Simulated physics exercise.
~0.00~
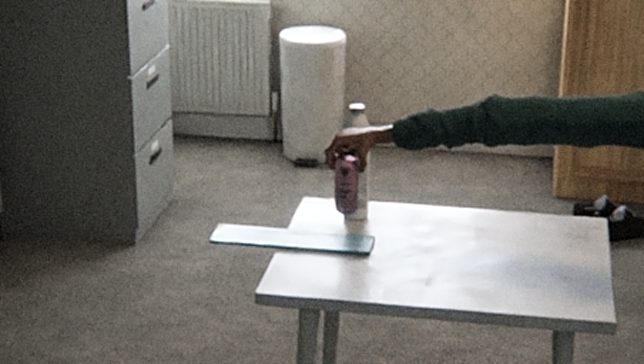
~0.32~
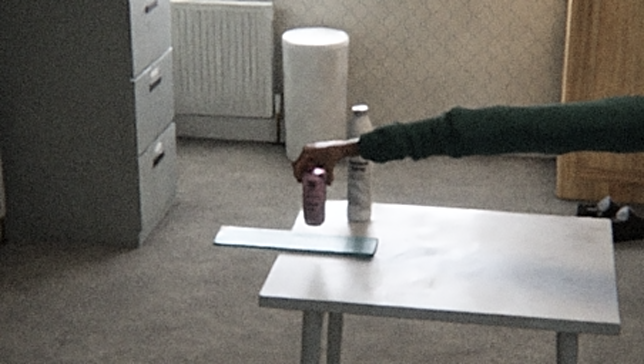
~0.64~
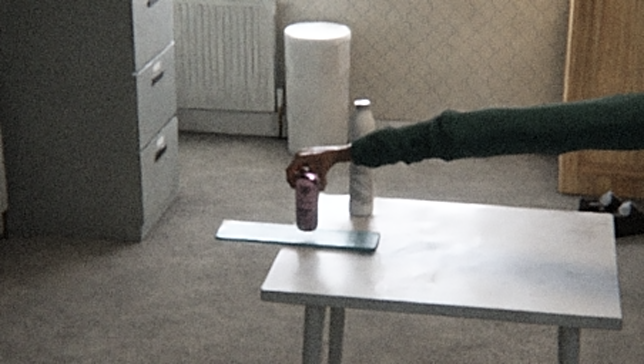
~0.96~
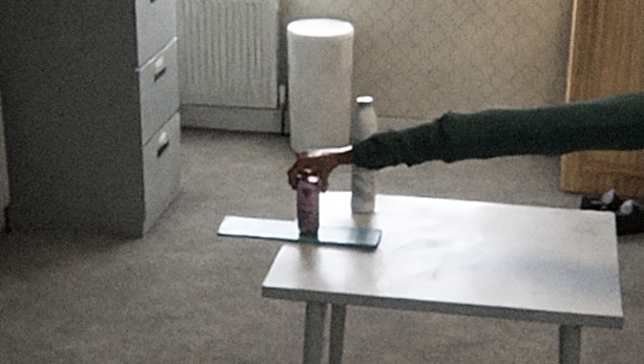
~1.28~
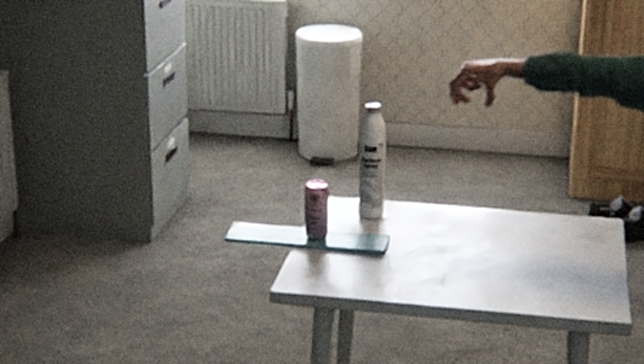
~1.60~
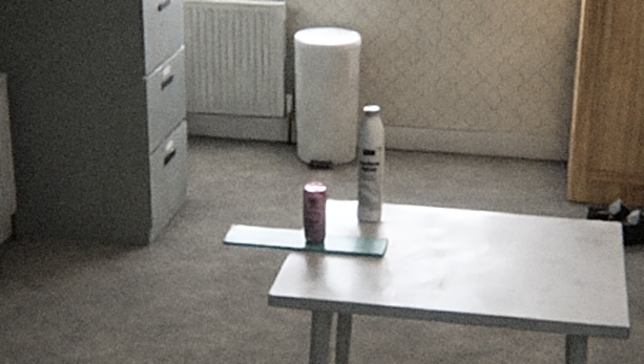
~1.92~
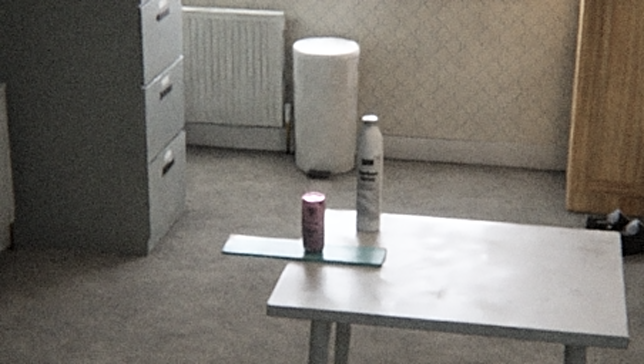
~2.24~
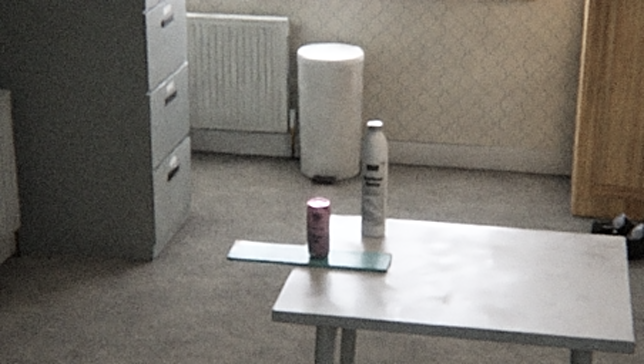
In a carpeted room with a grey filing cabinet, a radiator and a white bin, a slightly swaying camera looks down at a white table. A turquoise plank juts out past the table's left edge, and a white bottle stands near the back corner. A hand in a dark green sleeve reaches in from the right, holding a pink can in front of the bottle. It carries the can left, then lowers it upright onto the plank near the table's edge. The hand lets go and withdraws to the right, and the plank stays put with the can standing on it.
